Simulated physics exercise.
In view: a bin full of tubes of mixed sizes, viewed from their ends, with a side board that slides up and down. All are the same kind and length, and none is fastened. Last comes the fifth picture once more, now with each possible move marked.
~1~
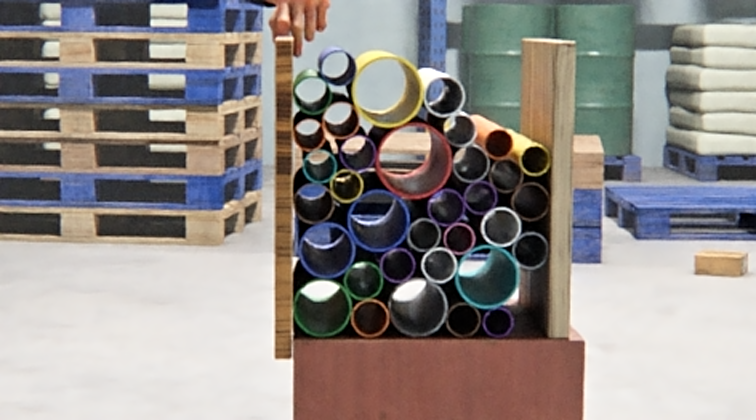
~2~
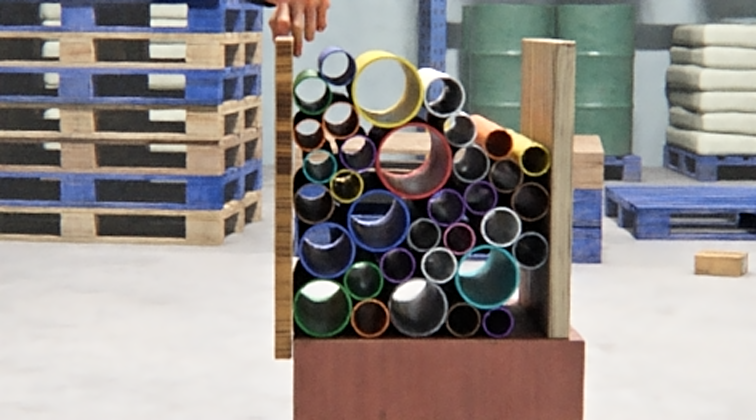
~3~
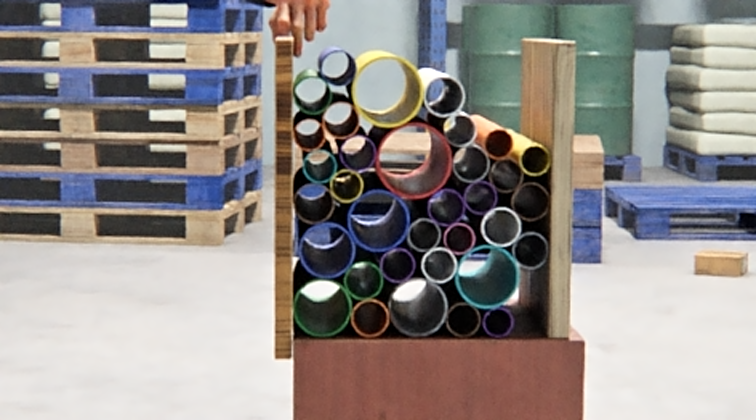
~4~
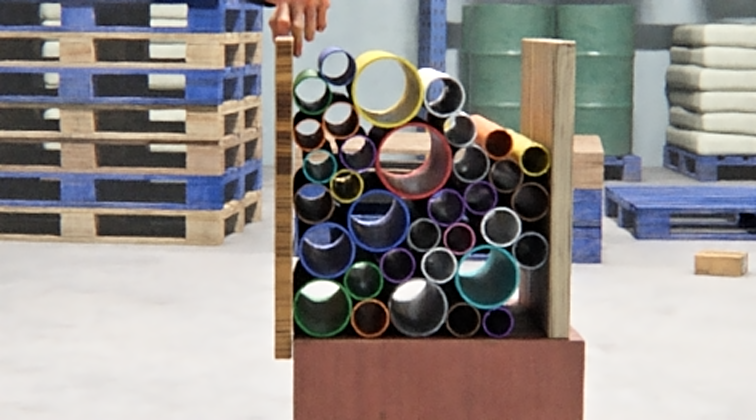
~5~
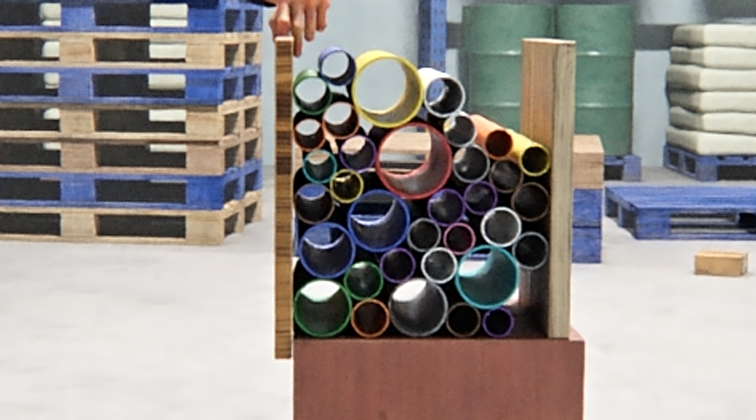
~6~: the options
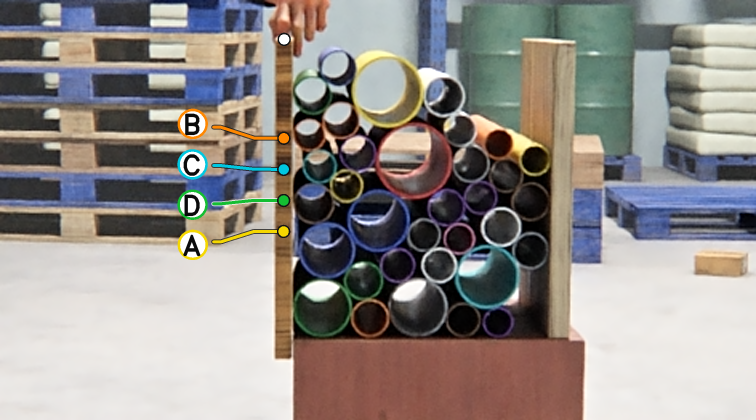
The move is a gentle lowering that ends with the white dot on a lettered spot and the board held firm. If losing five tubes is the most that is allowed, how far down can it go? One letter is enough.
It can be let down to D.
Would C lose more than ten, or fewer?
At C, fewer than ten.
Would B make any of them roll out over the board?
Yes, at B.
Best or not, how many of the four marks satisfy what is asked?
Three of them.
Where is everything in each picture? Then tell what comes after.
In the first frame, a red tube (414, 161); an orange tube (341, 120); a green tube (313, 95).
In the second frame, a green tube (313, 95); side board (284, 185).
In the third frame, a green tube (323, 307); a green tube (364, 281).
In the fourth frame, a white tube (439, 265); a grey tube (530, 250).
In the fifth frame, a red tube (414, 161); an orange tube (341, 120); a green tube (313, 95).
On the marked copy, A at (284, 231); B at (284, 138); C at (284, 170); D at (284, 201); the white dot at (284, 39).
Following D. Soon after the start, top of the board (294, 110).
Later, top of the board (293, 190).
In the end, top of the board (293, 200), four out over the board.
As for the rest, A more than five out over the board; B two out over the board; C three out over the board.
